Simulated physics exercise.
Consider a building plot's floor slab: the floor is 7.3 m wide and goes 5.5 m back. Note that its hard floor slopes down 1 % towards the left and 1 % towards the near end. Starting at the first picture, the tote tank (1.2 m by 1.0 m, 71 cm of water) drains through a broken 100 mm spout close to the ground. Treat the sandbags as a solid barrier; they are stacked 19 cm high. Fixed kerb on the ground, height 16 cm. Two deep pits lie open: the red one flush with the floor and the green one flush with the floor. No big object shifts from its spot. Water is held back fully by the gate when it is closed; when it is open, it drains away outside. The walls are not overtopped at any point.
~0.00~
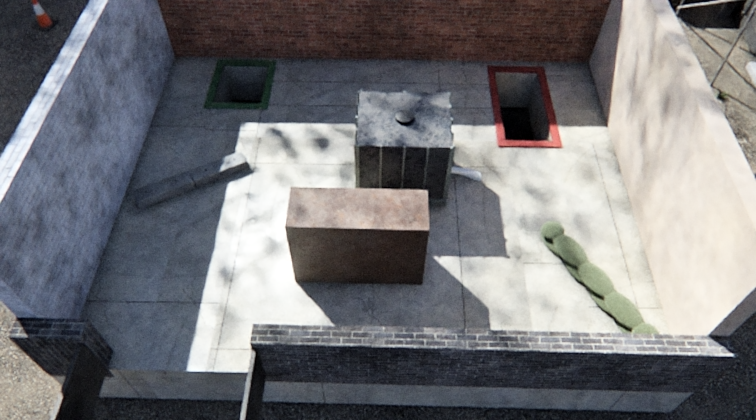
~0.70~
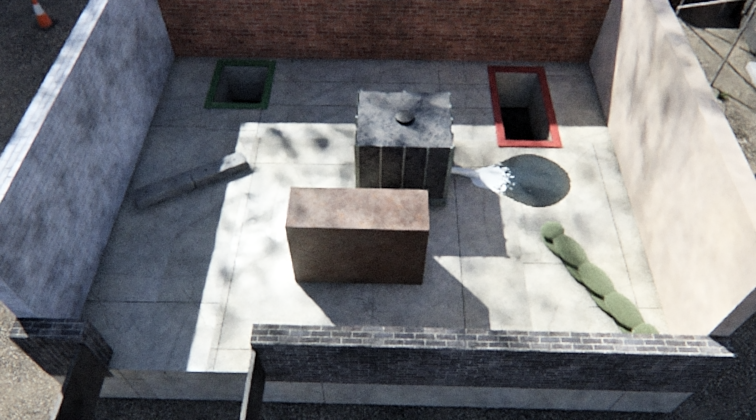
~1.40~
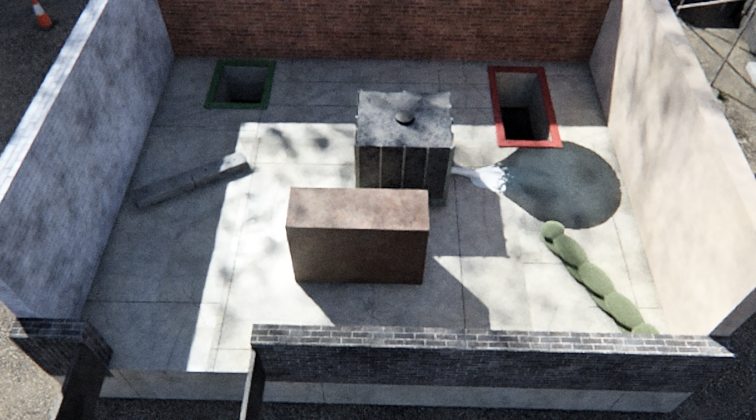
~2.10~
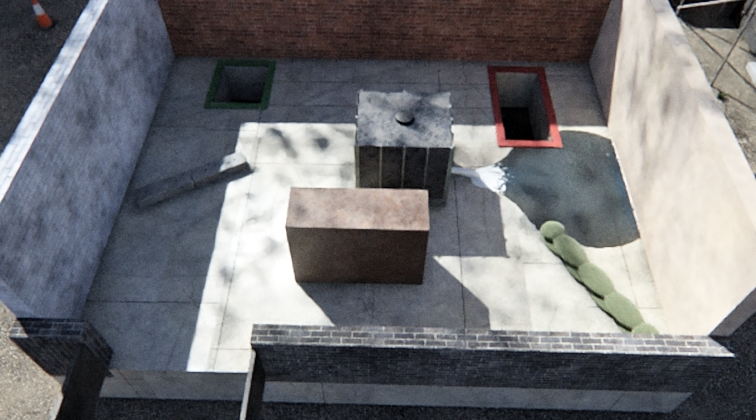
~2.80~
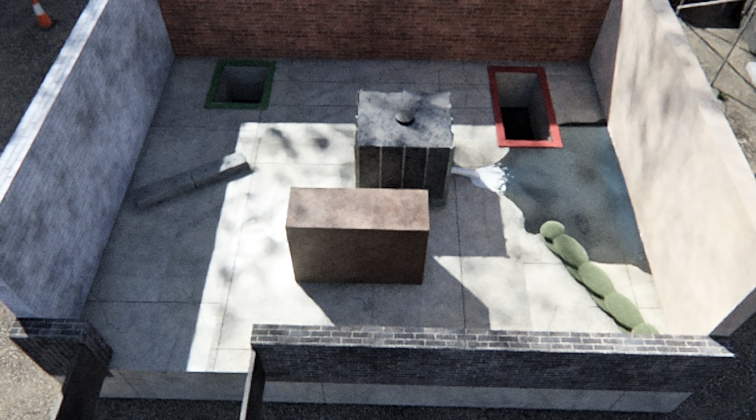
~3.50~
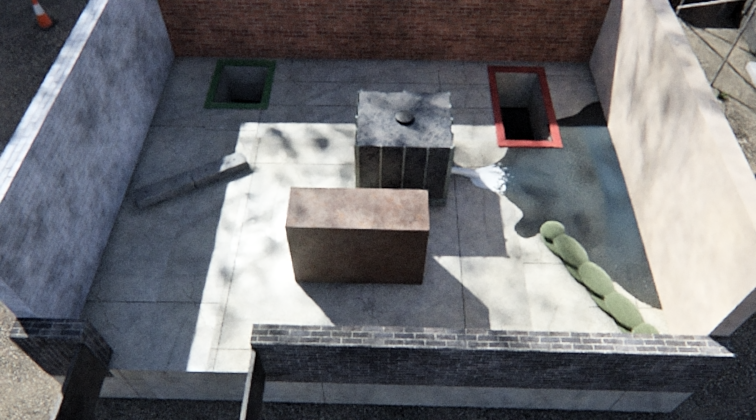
The video shows a walled concrete floor with a brown block, a tank, and red-rimmed and green-rimmed pits, as water jets rightward from the tank, spreading into a dark sheet toward the right wall, then nearer along green sandbags.
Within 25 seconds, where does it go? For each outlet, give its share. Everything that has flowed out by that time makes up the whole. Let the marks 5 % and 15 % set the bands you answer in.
I would say the gate opening takes not even 5 %; the red pit takes over 15 %; the green pit takes not even 5 %.
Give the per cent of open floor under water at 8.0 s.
Roughly 20 per cent of the floor is wet.
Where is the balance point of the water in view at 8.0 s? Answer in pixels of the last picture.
I'd say somewhere about (593, 215).
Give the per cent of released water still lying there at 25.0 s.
About 62 per cent.
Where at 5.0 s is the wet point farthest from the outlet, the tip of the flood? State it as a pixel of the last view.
Front tip: Roughly (672, 362) in the last view.
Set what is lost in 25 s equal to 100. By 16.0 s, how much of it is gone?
I'd put it at about 45 per cent.
After 5.0 s water covers 15 % of the floor and is deepest (5 cm) near (484, 175); gone so far, the gate opening 0 %, the red pit 1 %, the green pit 0 %.
After 8.0 s water covers 20 % of the floor and is deepest (6 cm) near (672, 362); gone so far, the gate opening 0 %, the red pit 4 %, the green pit 0 %.
After 12.0 s water covers 25 % of the floor and is deepest (6 cm) near (627, 307); gone so far, the gate opening 0 %, the red pit 10 %, the green pit 0 %.
After 16.0 s water covers 30 % of the floor and is deepest (6 cm) near (672, 362); gone so far, the gate opening 0 %, the red pit 17 %, the green pit 0 %.
After 25.0 s water covers 45 % of the floor and is deepest (5 cm) near (472, 175); gone so far, the gate opening 3 %, the red pit 36 %, the green pit 0 %.
